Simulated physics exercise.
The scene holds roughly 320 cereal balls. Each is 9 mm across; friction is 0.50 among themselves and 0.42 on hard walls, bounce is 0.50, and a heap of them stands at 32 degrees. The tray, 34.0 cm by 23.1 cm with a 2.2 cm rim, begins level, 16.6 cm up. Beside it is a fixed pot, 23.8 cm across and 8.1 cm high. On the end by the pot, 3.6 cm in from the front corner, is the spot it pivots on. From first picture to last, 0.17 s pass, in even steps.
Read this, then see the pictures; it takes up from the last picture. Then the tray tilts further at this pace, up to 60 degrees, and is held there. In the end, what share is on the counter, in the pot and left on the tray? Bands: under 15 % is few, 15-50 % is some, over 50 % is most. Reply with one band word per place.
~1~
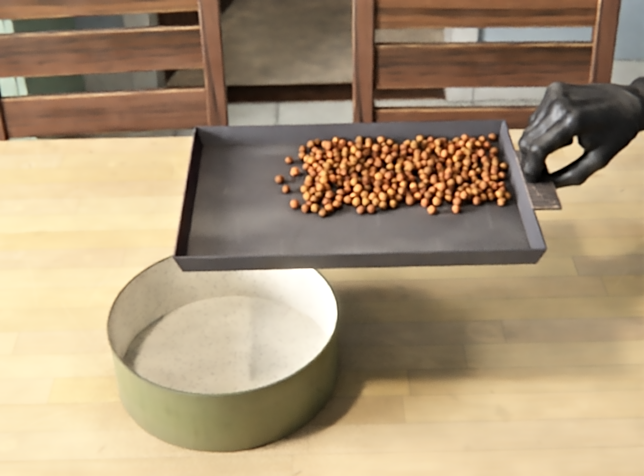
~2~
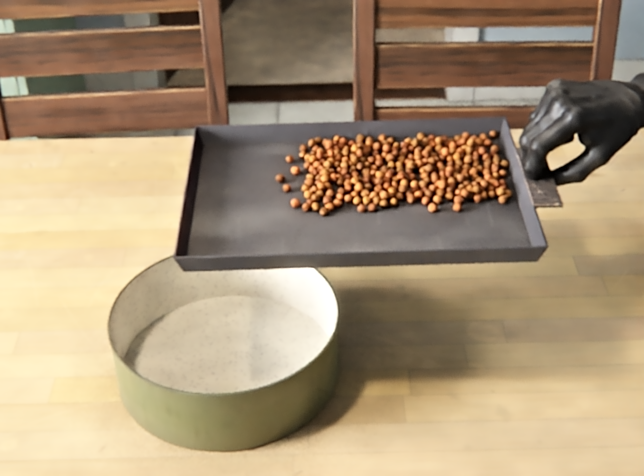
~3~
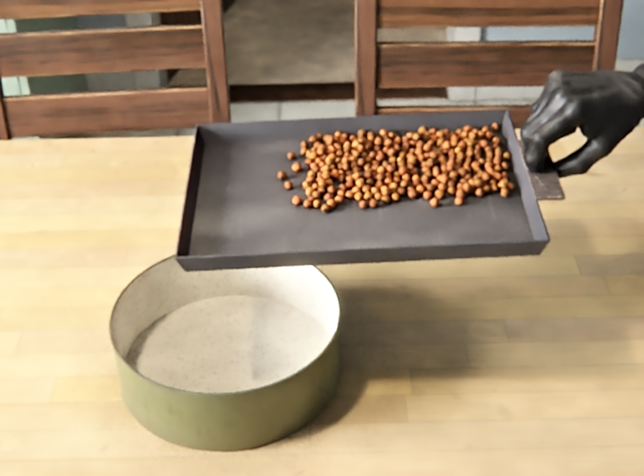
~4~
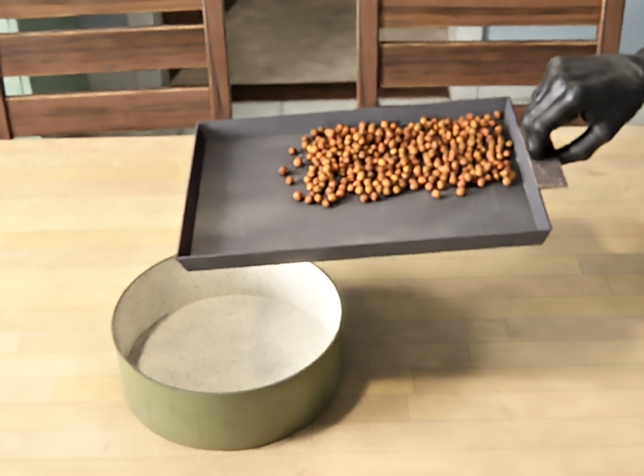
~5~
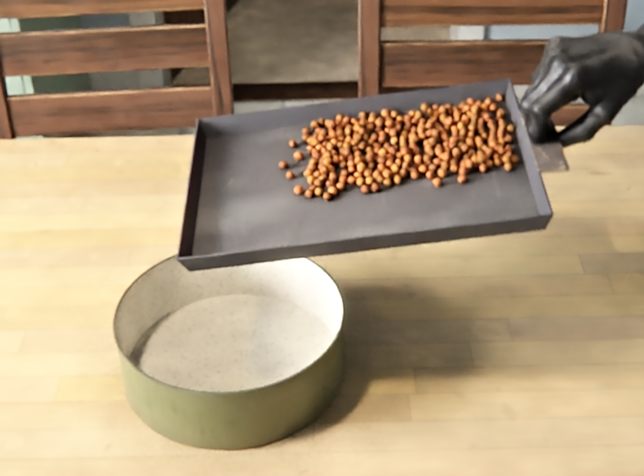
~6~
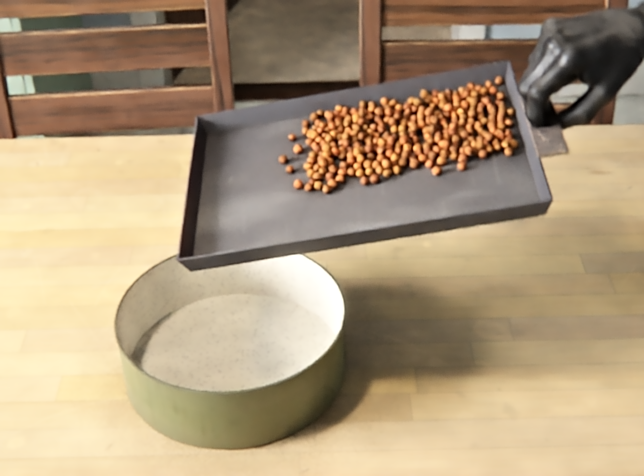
Counter some, pot some, tray some.
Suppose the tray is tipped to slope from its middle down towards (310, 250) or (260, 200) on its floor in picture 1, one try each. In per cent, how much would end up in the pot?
About 40 and 5 per cent.
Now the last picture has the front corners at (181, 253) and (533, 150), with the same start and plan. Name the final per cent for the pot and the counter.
You'd end with pot at 5 and counter at 55.
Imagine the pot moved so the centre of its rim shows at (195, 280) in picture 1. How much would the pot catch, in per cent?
I'd put it at around 30 per cent.
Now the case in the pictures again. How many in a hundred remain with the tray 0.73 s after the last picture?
About 45% of the load.
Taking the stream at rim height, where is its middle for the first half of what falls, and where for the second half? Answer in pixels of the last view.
At about (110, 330), then at (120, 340).
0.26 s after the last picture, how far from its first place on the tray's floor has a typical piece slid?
2 cm.
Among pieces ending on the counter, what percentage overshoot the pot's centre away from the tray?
About 100 per cent.
Then, 0.26 s after the last picture, tilt 35 degrees; the tray holds 100 %, the pot 0 %.
Then, 0.44 s after the last picture, tilt 52 degrees; the tray holds 100 %, the pot 0 %.
Then, 0.73 s after the last picture, tilt 60 degrees; the tray holds 45 %, the pot 10 %.
In the end, counter 35 %, pot 25 %, tray 35 %.
